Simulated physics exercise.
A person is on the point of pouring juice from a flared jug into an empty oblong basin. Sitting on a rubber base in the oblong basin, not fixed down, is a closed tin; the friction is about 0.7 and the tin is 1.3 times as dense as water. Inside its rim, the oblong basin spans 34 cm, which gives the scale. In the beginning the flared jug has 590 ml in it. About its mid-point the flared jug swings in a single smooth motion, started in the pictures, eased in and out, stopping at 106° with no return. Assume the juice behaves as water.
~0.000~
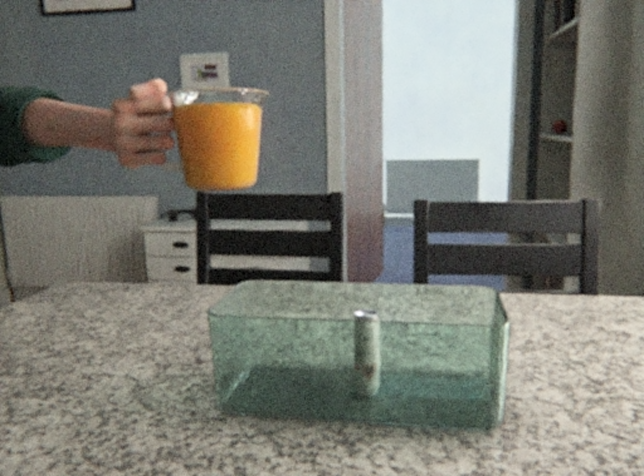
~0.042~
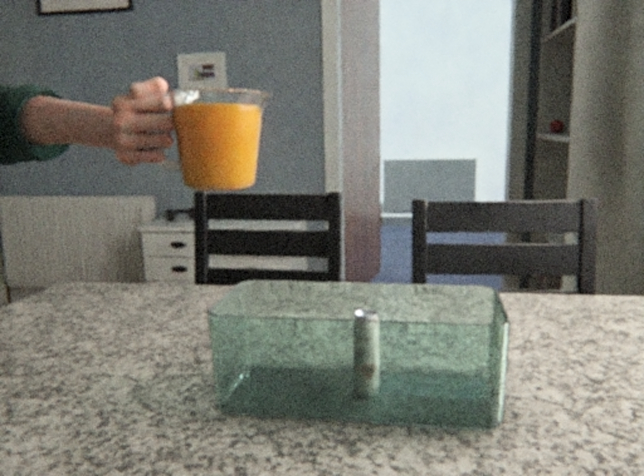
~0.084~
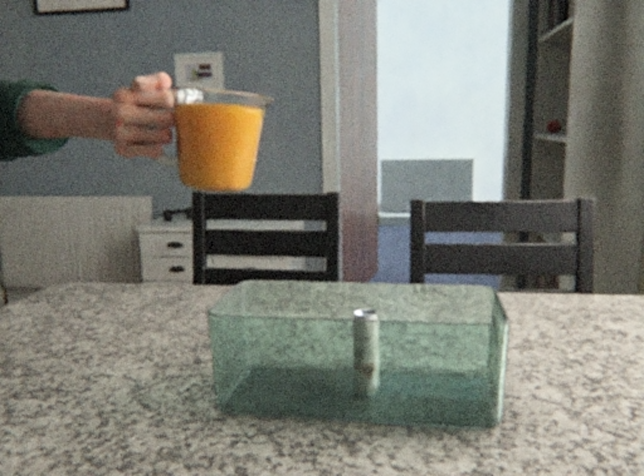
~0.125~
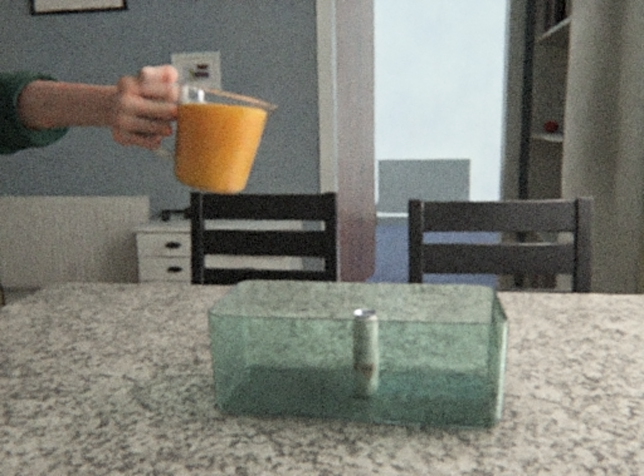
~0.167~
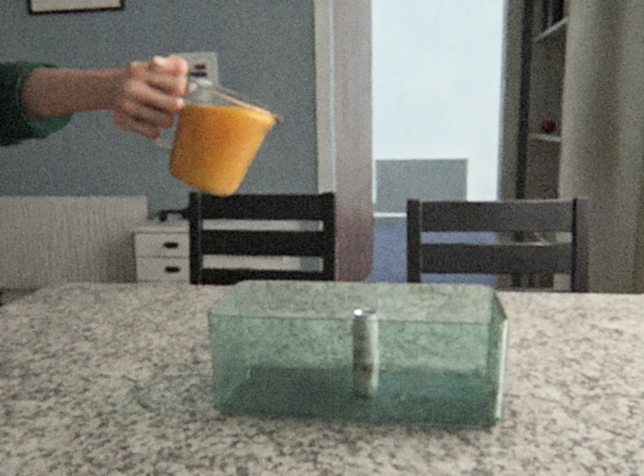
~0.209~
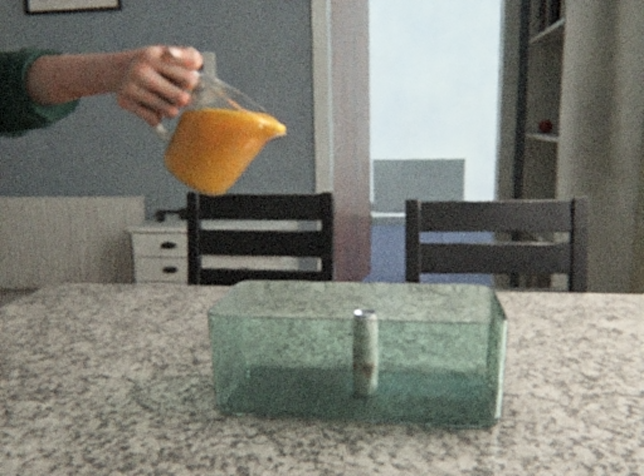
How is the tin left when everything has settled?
The tin is lying toppled.
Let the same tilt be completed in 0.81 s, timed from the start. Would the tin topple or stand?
The tin tumbles.
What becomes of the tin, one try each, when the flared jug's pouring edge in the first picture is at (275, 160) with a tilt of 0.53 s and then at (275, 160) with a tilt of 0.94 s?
Try 1: Still standing; try 2: Still standing.
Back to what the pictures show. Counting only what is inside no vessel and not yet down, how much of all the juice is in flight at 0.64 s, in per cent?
Some 22 % is up in the air.
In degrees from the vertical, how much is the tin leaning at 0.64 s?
The tilt is near 10°.
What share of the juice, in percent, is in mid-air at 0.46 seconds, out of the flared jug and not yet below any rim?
42 %.
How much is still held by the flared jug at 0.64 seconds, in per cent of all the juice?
Close to 8 percent of the whole amount.
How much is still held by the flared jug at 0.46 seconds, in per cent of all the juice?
Fraction remaining: Approx. 46 per cent.
Then, 0.46 s in, the tilt is 101° and 46 per cent is still to pour; the tin stands where it began.
Then, 0.64 s in, the tilt is 106° and 8 per cent is still to pour; the tin leans 12°.
Then, 0.82 s in, the tilt is 106° and 0 per cent is still to pour; the tin lies on its side.
Then, 1.03 s in, the tilt is 106° and 0 per cent is still to pour; the tin lies on its side.
Finally, the tin lies on its side.
